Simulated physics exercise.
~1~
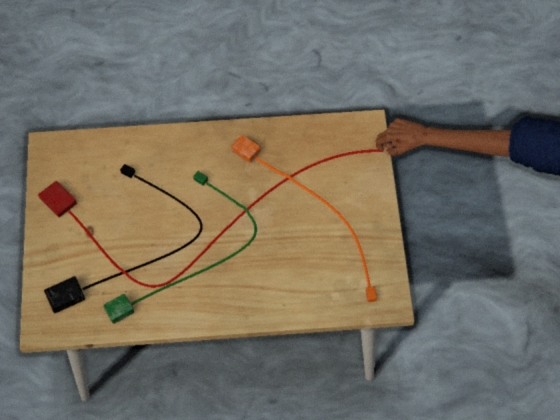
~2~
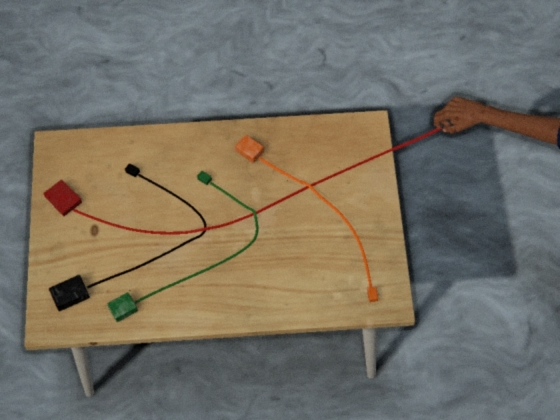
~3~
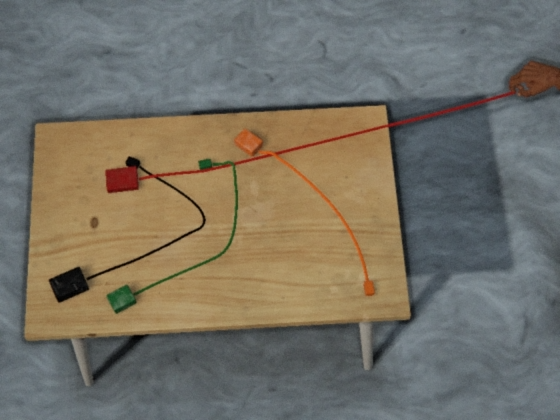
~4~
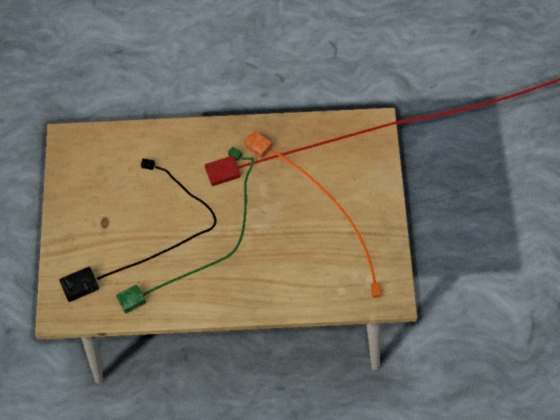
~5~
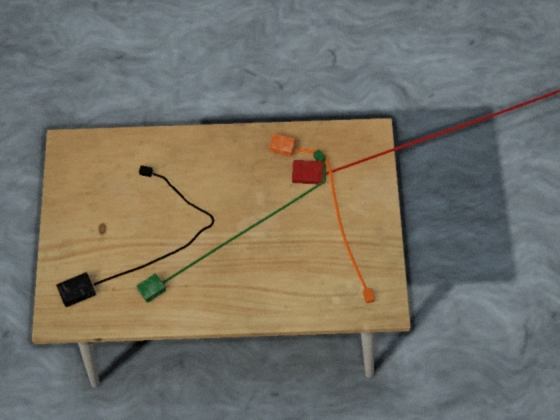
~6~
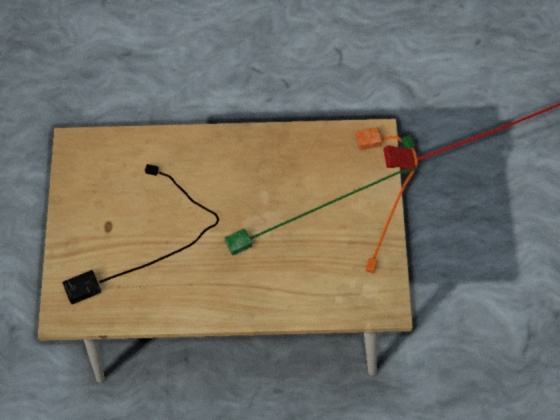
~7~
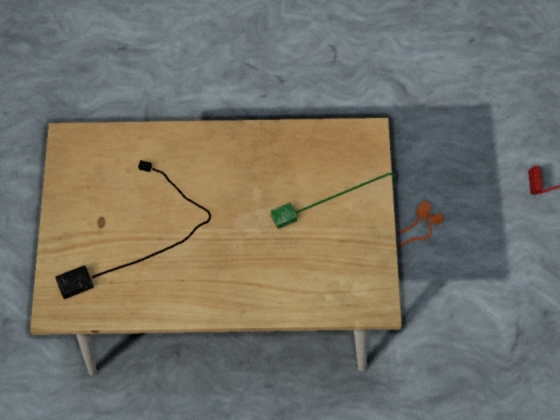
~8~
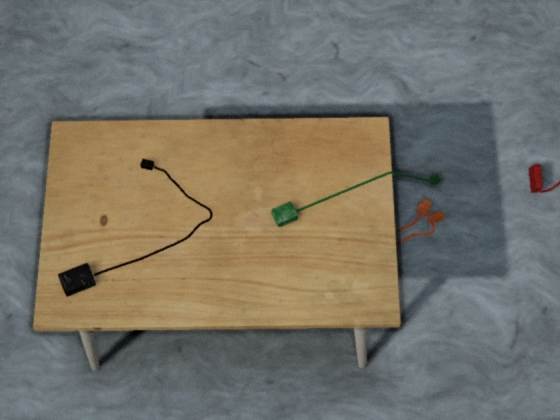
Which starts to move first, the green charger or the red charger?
The red charger starts to move first, sliding right as its lead is pulled, and the green charger only begins to move later.
